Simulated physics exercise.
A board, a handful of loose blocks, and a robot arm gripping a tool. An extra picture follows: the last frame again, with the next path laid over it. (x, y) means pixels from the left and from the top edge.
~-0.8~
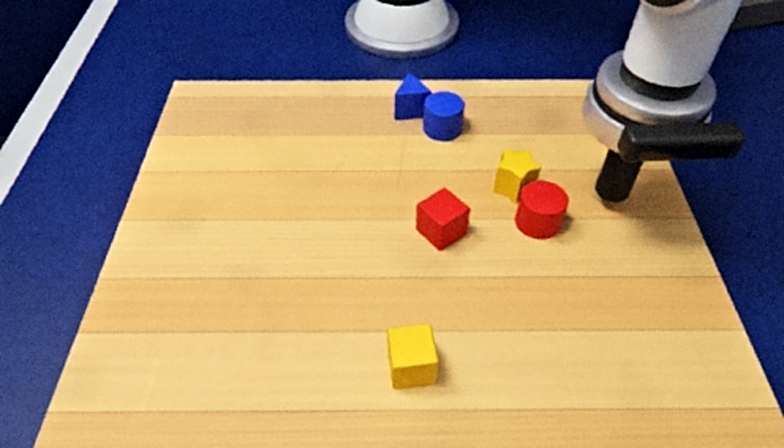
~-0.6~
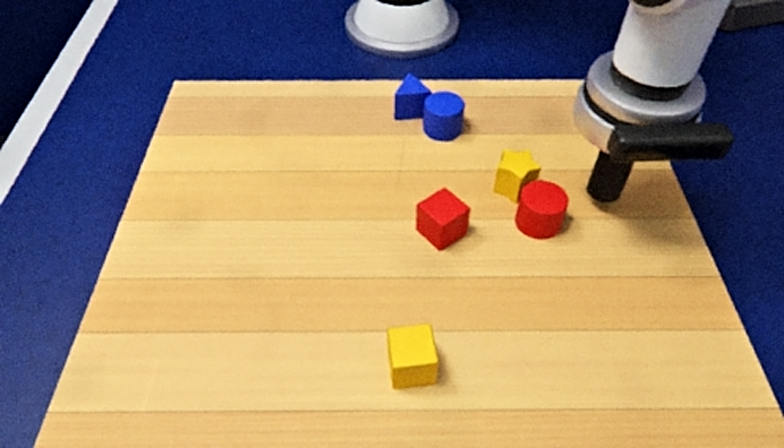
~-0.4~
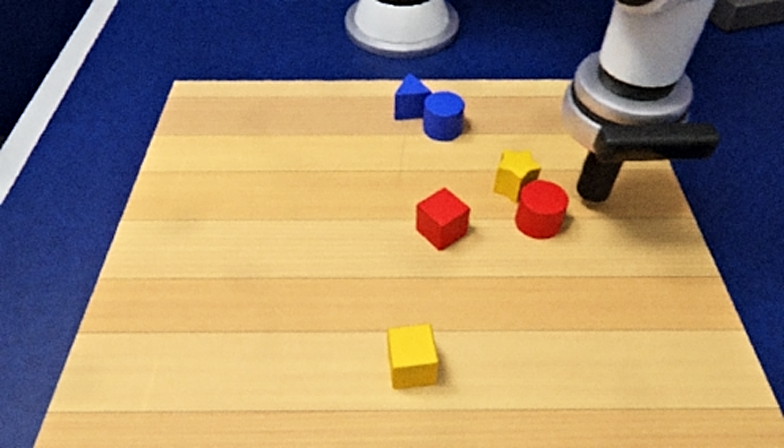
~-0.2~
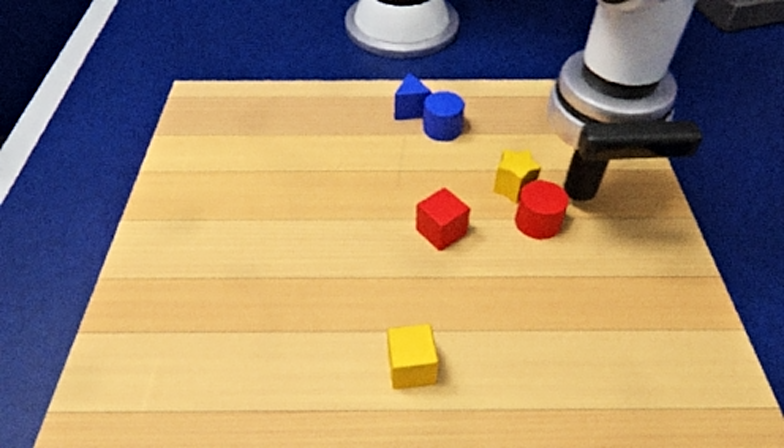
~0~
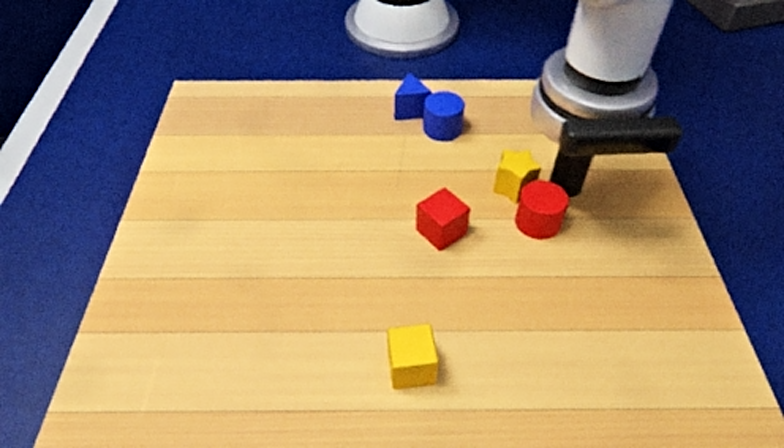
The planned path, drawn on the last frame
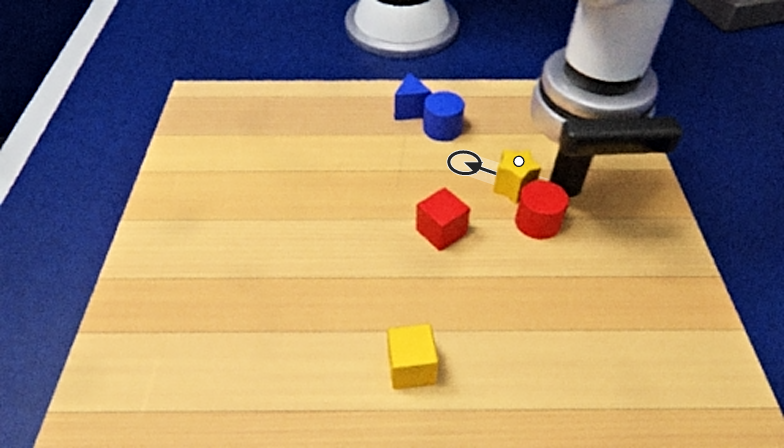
On a wooden board with scattered red, blue and yellow blocks, a robot arm holding a black tool moved a short way left toward the yellow star and red disc, while the blocks stayed still.
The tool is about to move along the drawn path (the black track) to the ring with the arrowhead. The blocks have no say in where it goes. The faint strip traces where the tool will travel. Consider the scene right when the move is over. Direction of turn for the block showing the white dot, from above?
It makes a counterclockwise turn.
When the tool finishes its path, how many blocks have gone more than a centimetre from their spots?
That makes 1 block.
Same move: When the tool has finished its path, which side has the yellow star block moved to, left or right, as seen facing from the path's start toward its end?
The answer is left: Facing from the path's start to its end, that's where the yellow star block shifts.
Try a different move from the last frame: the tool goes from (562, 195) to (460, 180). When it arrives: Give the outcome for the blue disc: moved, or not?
It keeps its position.
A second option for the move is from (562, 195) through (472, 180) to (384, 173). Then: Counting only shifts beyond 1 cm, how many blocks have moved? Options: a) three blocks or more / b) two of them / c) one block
c: One block.
The line goes straight from (562, 195) to (464, 163); the dot is on the yellow star block.
What follows on the original path. One third of the way, tool (529, 174); yellow star block (501, 160), turned 10° clockwise.
Two thirds of the way, tool (496, 163); yellow star block (472, 157).
At the end, tool (466, 153); yellow star block (458, 157), turned 50° anticlockwise; red disc unmoved.
